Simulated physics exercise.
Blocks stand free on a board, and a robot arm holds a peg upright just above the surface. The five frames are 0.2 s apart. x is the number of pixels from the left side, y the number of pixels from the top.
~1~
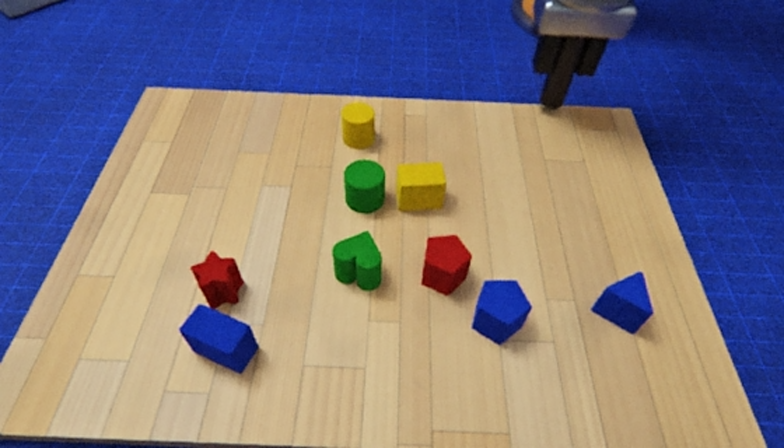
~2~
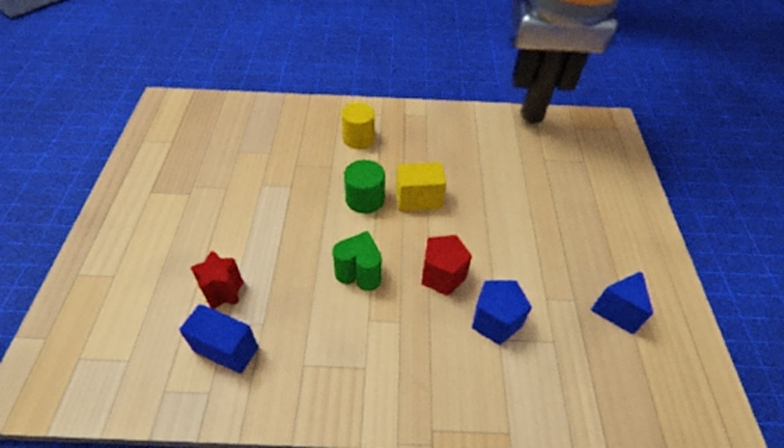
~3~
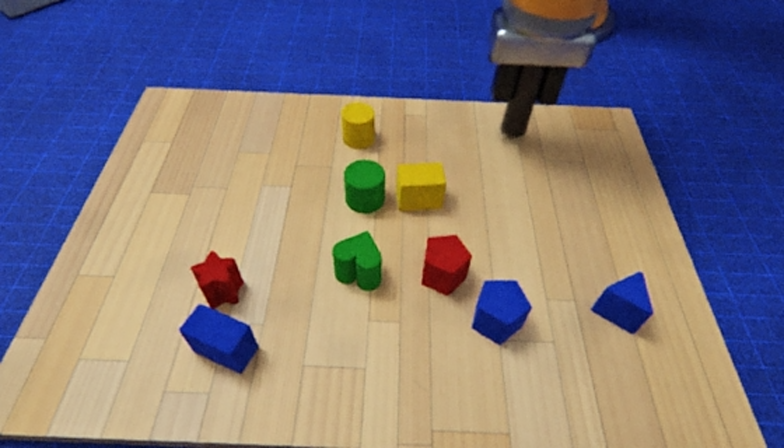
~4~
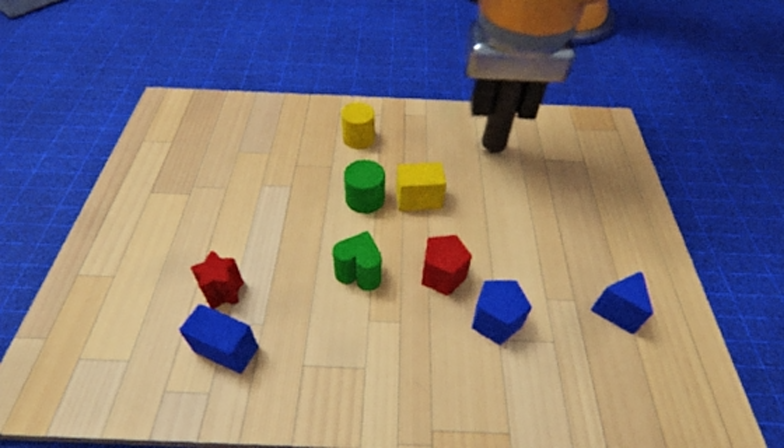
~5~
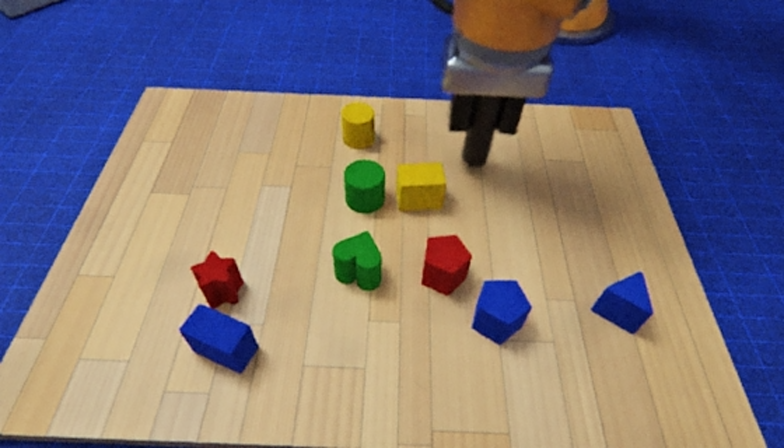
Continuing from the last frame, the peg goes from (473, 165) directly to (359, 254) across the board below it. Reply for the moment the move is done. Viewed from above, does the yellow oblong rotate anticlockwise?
Answer: No.
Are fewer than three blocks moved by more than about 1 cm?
I expect not.
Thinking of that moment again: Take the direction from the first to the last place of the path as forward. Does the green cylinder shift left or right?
It moves right.
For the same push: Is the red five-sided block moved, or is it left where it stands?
It is untouched.
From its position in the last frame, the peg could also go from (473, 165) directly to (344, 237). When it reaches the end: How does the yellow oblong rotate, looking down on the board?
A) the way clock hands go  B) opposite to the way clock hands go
Choice B: Opposite to the way clock hands go.
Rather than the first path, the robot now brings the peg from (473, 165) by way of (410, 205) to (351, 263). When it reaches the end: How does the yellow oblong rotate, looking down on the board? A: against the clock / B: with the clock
Correct choice: B.
On the path given first. One third of the way, peg at (440, 185); yellow oblong at (408, 181).
Two thirds of the way, peg at (401, 215); green cylinder at (336, 174); yellow oblong at (363, 201), turned 50° clockwise.
At the end, peg at (359, 247); green heart at (352, 264), turned 20° anticlockwise; green cylinder at (336, 174); yellow oblong at (334, 211), turned 125° clockwise; red five-sided block not moved.
